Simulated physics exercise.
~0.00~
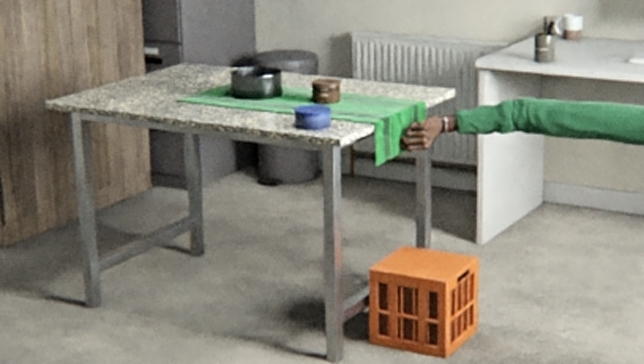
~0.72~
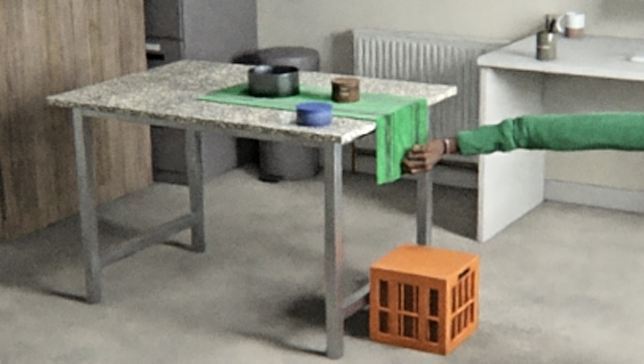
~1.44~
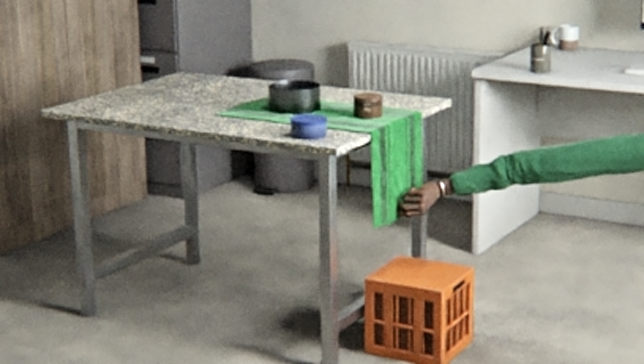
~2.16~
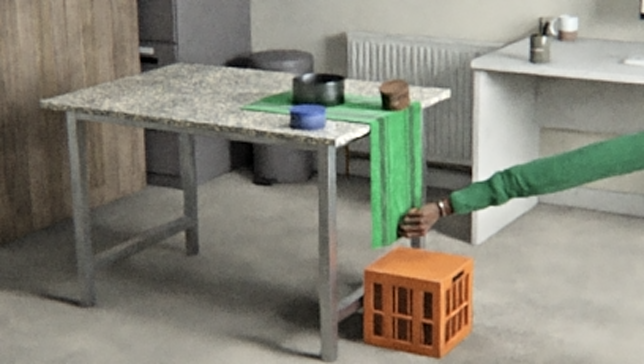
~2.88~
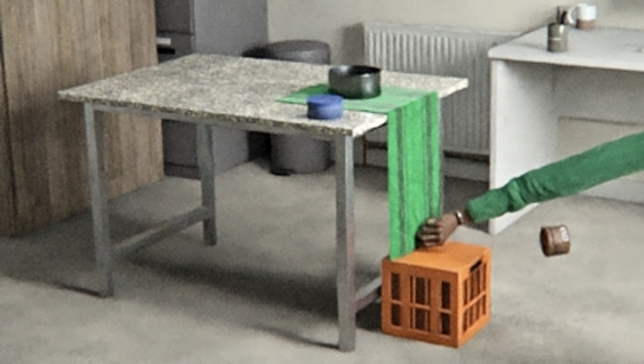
A green runner pulled down by a hand carries a brown tub off the table.
